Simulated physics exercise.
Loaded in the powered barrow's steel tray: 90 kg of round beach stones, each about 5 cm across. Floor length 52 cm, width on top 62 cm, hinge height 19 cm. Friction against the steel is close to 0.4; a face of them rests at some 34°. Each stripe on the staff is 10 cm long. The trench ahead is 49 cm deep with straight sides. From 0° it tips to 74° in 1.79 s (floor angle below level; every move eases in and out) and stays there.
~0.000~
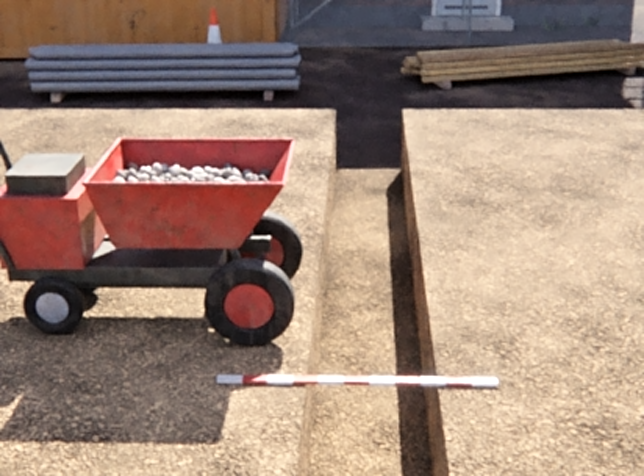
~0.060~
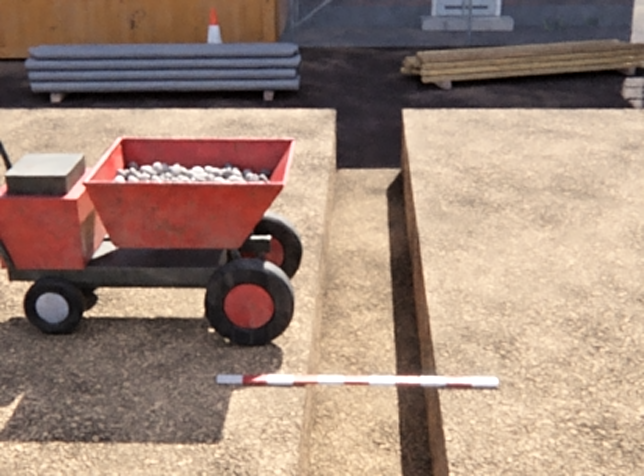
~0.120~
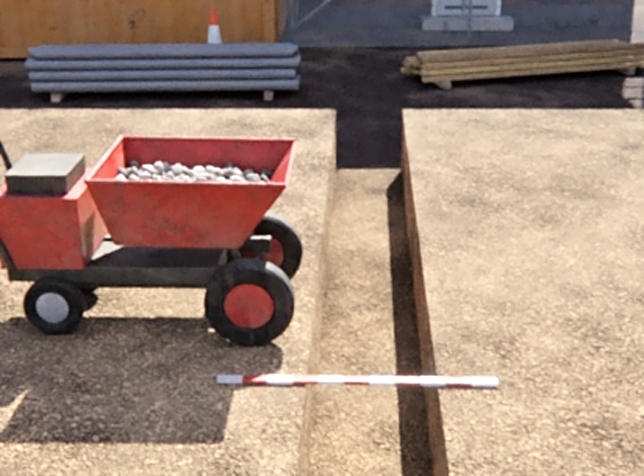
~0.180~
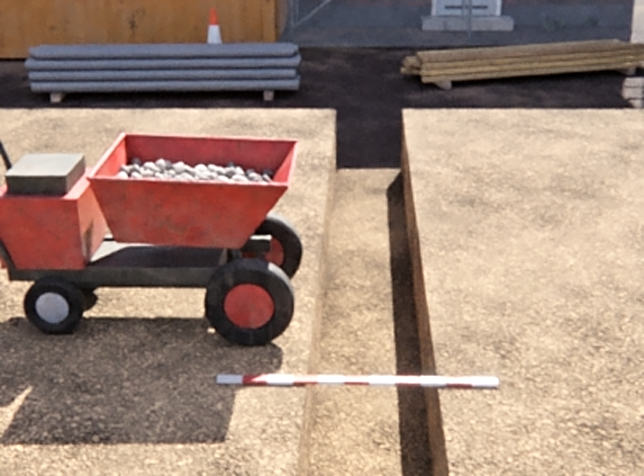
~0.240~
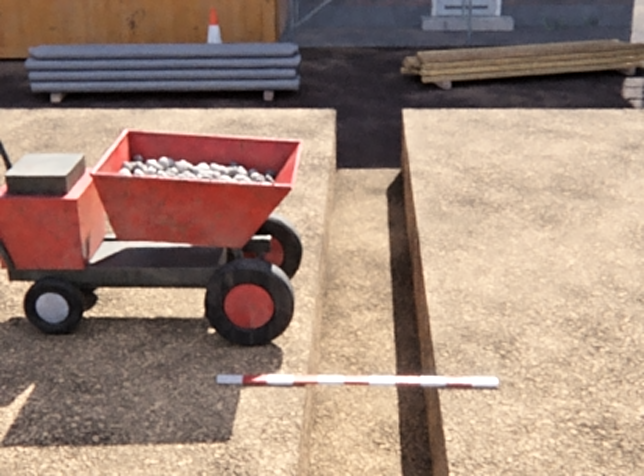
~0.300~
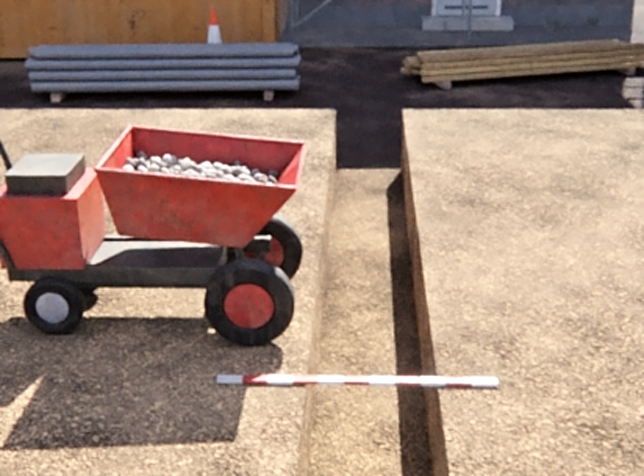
On a sunny gravel yard beside a narrow trench, a small red machine stood still while its tray of grey stones slowly tilted a little to the right, its left end rising slightly.
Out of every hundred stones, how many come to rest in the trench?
Some 68 per cent of it.
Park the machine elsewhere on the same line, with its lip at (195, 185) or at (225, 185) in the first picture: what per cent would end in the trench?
About 100 and 100 per cent.
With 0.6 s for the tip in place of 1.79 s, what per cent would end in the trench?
Then about 45 per cent.
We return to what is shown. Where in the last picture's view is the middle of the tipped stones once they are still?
Their middle is at about (409, 396).
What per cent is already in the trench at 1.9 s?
Some 35 per cent.
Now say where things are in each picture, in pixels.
In the first picture, lip at (283, 185), floor tilted 0°, highest stones at (166, 174).
In the second picture, lip at (284, 185), floor tilted 0°, highest stones at (157, 174); the stones move at 0.1 m/s on average.
In the third picture, lip at (286, 186), floor tilted 1°, highest stones at (158, 173); the stones move at 0.1 m/s on average.
In the fourth picture, lip at (288, 187), floor tilted 2°, highest stones at (146, 172); the stones move at 0.2 m/s on average.
In the fifth picture, lip at (292, 188), floor tilted 4°, highest stones at (149, 169); the stones move at 0.2 m/s on average.
In the sixth picture, lip at (296, 189), floor tilted 6°, highest stones at (147, 166); the stones move at 0.3 m/s on average.
After 1.3 s the floor is at 62°; 100 % in the tray; the foremost stones are at (386, 257).
After 1.9 s the floor is at 74°; 41 % in the tray, 34 % in the trench, 25 % past the trench; the foremost stones are at (525, 317).
After 2.2 s the floor is at 74°; 16 % in the tray, 51 % in the trench, 33 % past the trench; the foremost stones are at (592, 321).
After 4.2 s the floor is at 74°; 0 % in the tray, 68 % in the trench, 32 % past the trench; the foremost stones are at (619, 324).
